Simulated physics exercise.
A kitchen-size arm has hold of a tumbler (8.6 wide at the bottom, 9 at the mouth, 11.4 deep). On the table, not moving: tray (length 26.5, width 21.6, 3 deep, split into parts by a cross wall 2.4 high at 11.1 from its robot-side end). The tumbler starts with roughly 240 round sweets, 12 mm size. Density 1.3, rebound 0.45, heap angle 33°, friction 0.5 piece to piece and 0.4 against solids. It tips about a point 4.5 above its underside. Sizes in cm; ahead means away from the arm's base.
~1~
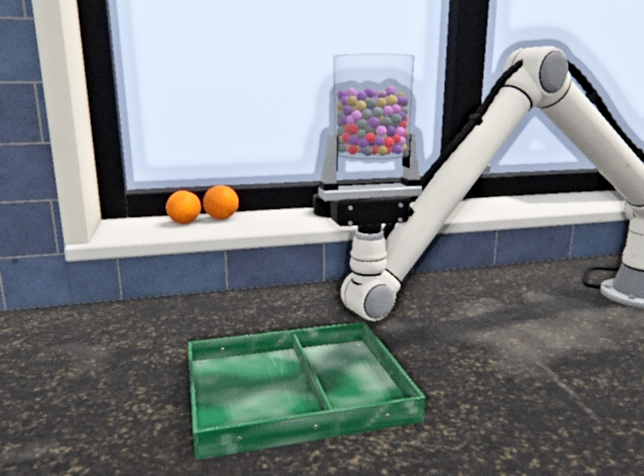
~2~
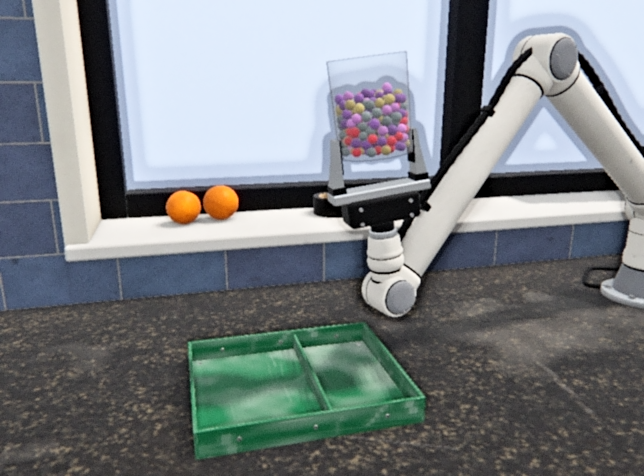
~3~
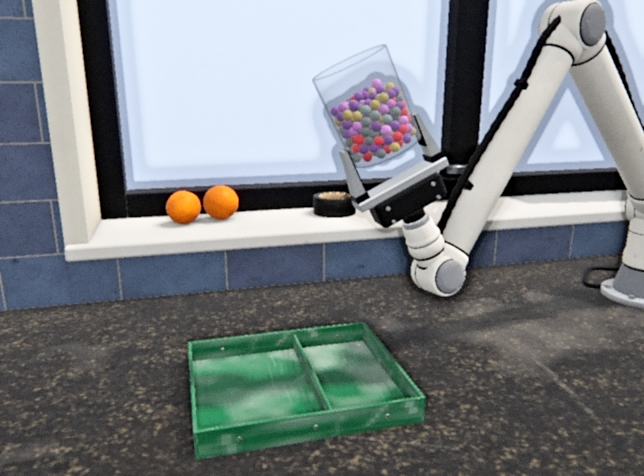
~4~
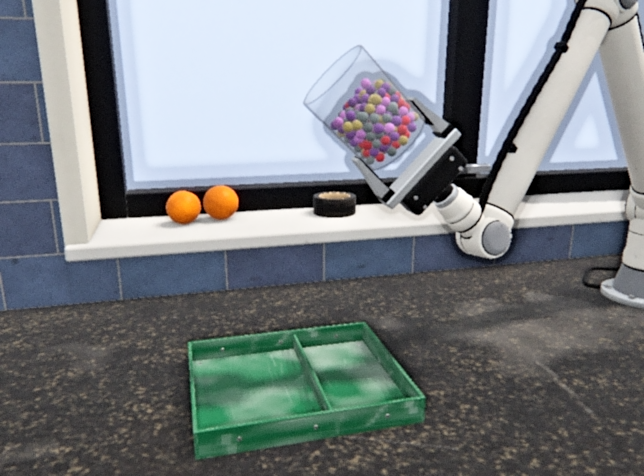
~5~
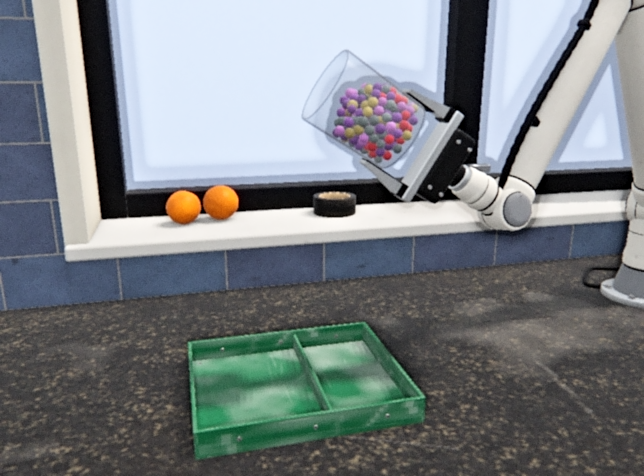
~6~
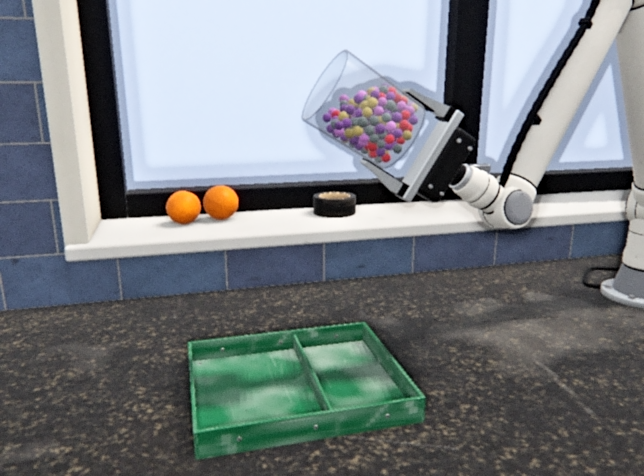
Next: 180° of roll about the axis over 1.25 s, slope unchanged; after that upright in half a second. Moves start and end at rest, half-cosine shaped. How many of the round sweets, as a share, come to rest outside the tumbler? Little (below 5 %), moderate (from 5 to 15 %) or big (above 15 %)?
A little share, below 5 %, ends outside the tumbler.
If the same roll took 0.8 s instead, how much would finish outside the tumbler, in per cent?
In that case some 0 per cent.
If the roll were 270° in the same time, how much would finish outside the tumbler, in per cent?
It would be near 0 per cent.
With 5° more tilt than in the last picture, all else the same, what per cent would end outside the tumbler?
Then about 0 per cent.
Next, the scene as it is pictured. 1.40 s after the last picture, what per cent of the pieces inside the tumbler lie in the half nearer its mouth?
Roughly 25 per cent.
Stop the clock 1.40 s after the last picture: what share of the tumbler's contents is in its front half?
About 55 per cent.
Then, 0.70 s on, tipped 58°, highest piece 40 above the table; 244 in the tumbler.
Then, 1.40 s on, tipped 46°, highest piece 39 above the table; 244 in the tumbler.
Then, 1.95 s on, upright, highest piece 41 above the table; 244 in the tumbler.
Then, 2.65 s on, upright, highest piece 41 above the table; 244 in the tumbler.
In the end, 244 in the tumbler. That is 0 % outside the tumbler.
